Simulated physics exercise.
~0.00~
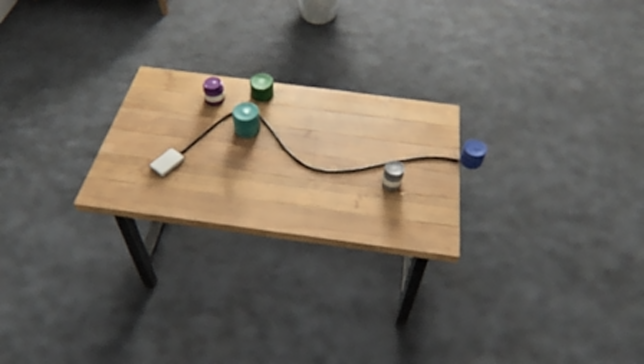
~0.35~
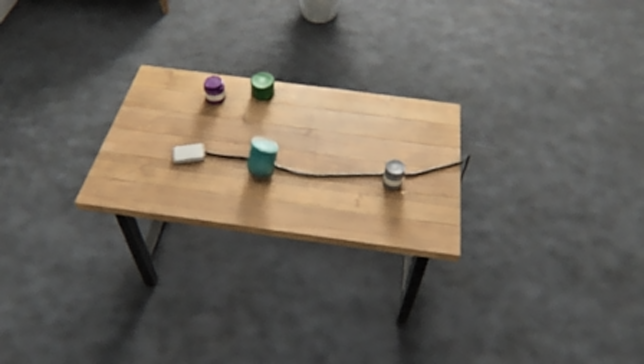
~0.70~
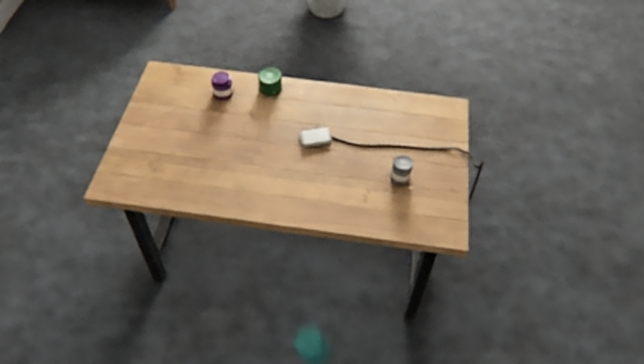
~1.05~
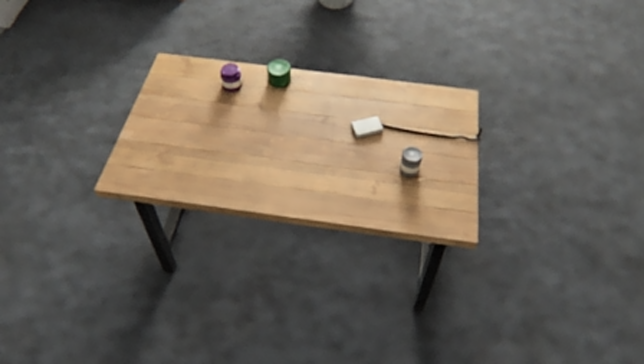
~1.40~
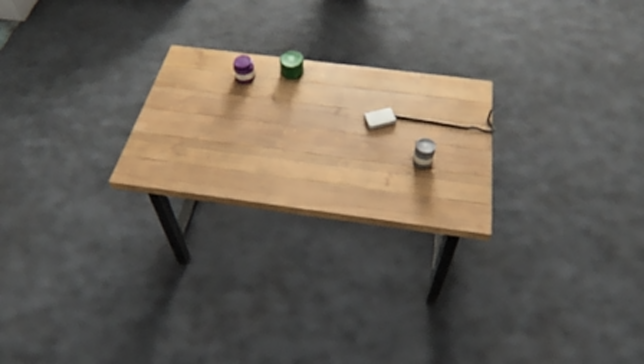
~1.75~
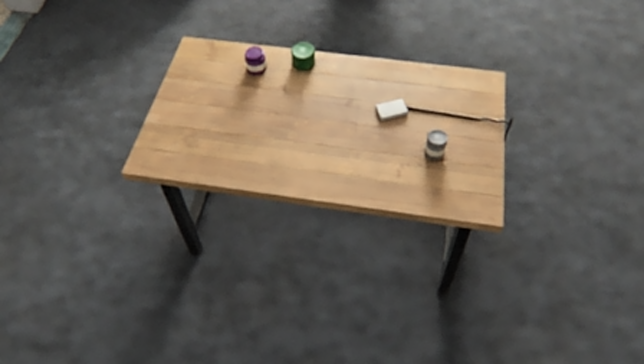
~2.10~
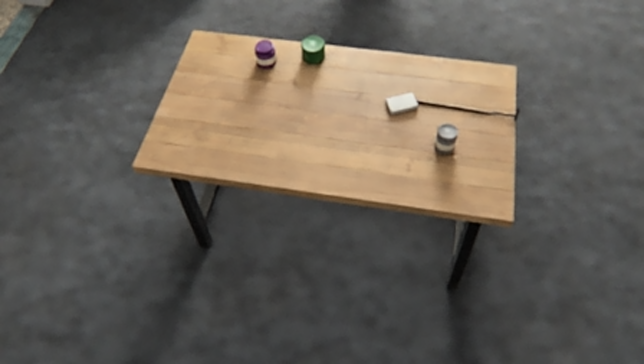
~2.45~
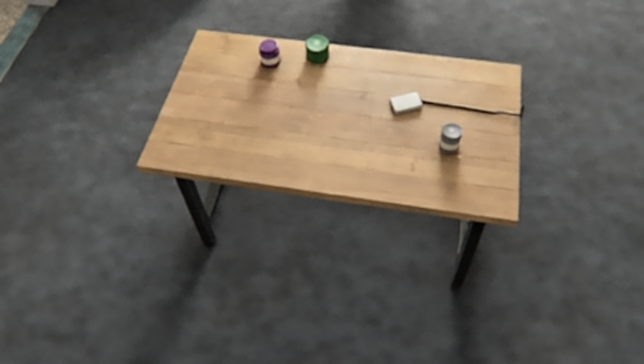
At the start, a wooden table holds a purple jar, a green tub, a teal tub, a grey canister and a small white object, whose dark cable runs to a blue object just past the right edge. The blue object drops out of sight, and the cable straightens, pulling the white object rightward while the teal tub tips and shifts toward the front. The teal tub then falls off the front edge and disappears below. The white object slides further right and stops on the tabletop, its cable trailing over the right edge, with the jar, green tub and canister still standing.
